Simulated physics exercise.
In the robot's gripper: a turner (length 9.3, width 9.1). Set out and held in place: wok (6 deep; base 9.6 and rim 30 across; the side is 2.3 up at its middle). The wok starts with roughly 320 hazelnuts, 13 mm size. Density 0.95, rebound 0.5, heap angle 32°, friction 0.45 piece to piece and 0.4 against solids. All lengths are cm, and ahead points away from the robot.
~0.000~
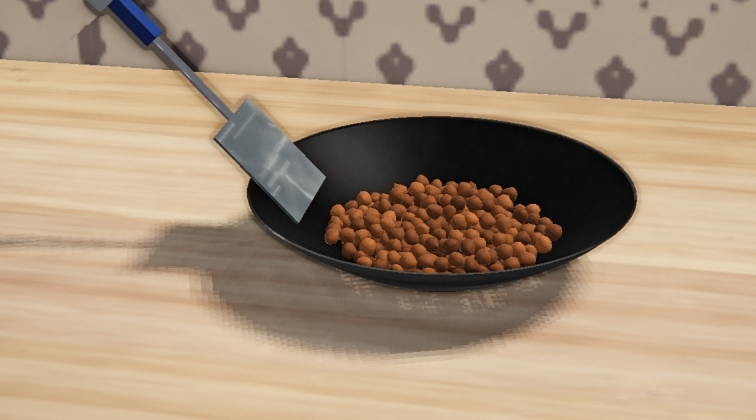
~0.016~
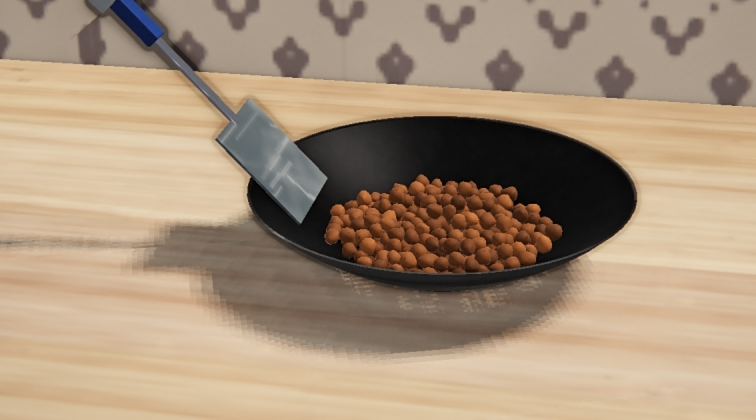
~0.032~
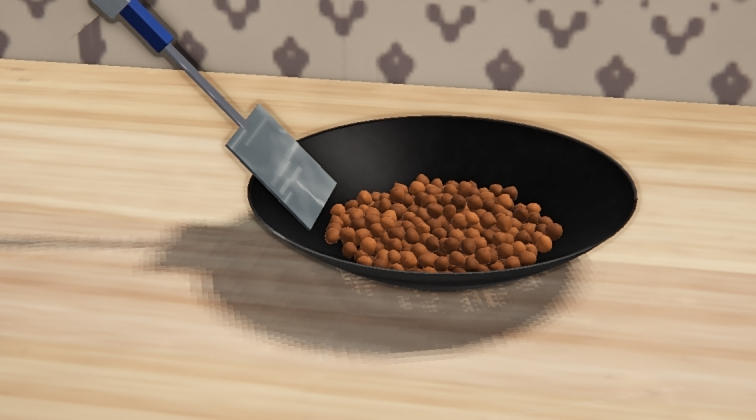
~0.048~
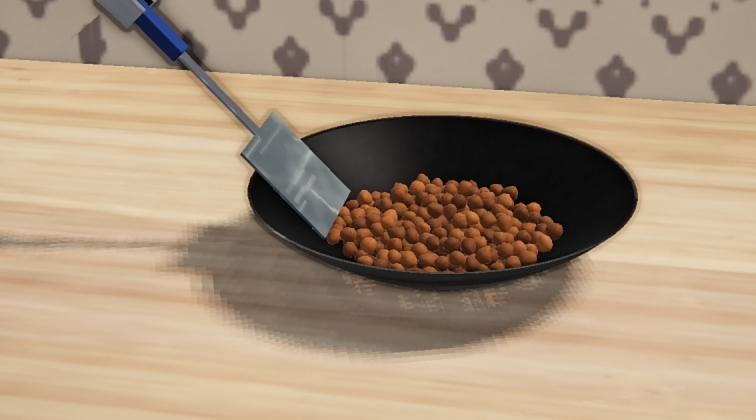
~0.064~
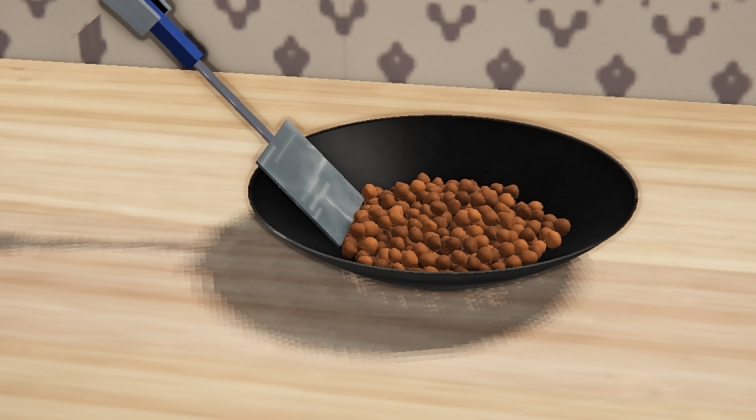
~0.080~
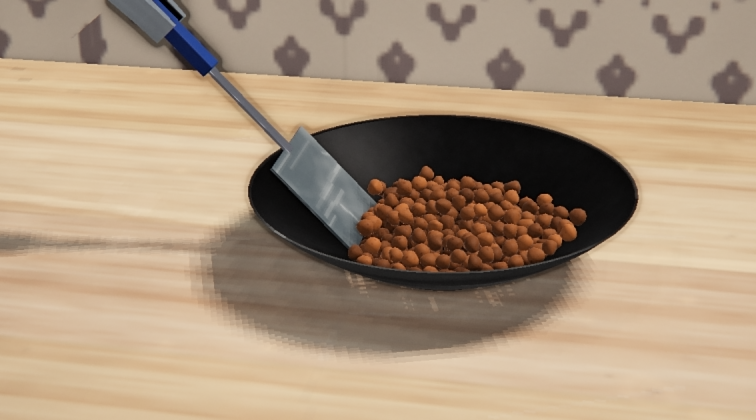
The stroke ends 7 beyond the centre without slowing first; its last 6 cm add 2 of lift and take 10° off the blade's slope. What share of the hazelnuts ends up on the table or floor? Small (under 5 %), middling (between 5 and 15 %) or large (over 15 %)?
Answer: Middling; between 5 and 15 % of the hazelnuts finish on the table or floor.
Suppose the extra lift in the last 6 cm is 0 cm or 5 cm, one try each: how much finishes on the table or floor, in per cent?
About 10 and 10 per cent.
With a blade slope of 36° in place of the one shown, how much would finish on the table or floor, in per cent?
It would be near 5 per cent.
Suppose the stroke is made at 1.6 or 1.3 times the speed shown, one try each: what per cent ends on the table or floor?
Some 30 and 20 per cent.
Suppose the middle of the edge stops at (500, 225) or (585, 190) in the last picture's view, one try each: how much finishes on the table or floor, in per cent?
Some 0 and 45 per cent.
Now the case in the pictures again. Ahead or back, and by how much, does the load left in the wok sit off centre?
Roughly 5.5 cm ahead.
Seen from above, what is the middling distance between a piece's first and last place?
Roughly 7 cm.
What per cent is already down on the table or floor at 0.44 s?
About 6 per cent.
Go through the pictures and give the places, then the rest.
In the first frame, turner top edge at (231, 117), sloping 46°; upper third of the load around (445, 221), from x 330 to 555, top at y 185; 319 in the wok.
In the second frame, turner top edge at (233, 118), sloping 46°; upper third of the load around (445, 221), from x 330 to 555, top at y 180.
In the third frame, turner top edge at (243, 124), sloping 46°; upper third of the load around (446, 220), from x 330 to 555, top at y 180.
In the fourth frame, turner top edge at (257, 132), sloping 46°; upper third of the load around (446, 220), from x 335 to 555, top at y 180.
In the fifth frame, turner top edge at (272, 140), sloping 46°; upper third of the load around (448, 218), from x 350 to 560, top at y 180.
In the sixth frame, turner top edge at (286, 147), sloping 46°; upper third of the load around (459, 214), from x 355 to 575, top at y 175; 319 in the wok.
After 0.14 s, sloping 46°, highest piece 6 above the table; 319 in the wok.
After 0.21 s, sloping 42°, highest piece 7 above the table; 319 in the wok.
After 0.44 s, sloping 36°, highest piece 7 above the table; 294 in the wok, 19 on the table or floor, 6 on the blade or in flight.
After 1.49 s, sloping 36°, highest piece 7 above the table; 294 in the wok, 25 on the table or floor.
At rest, 294 in the wok, 25 on the table or floor. That is 8 % on the table or floor.
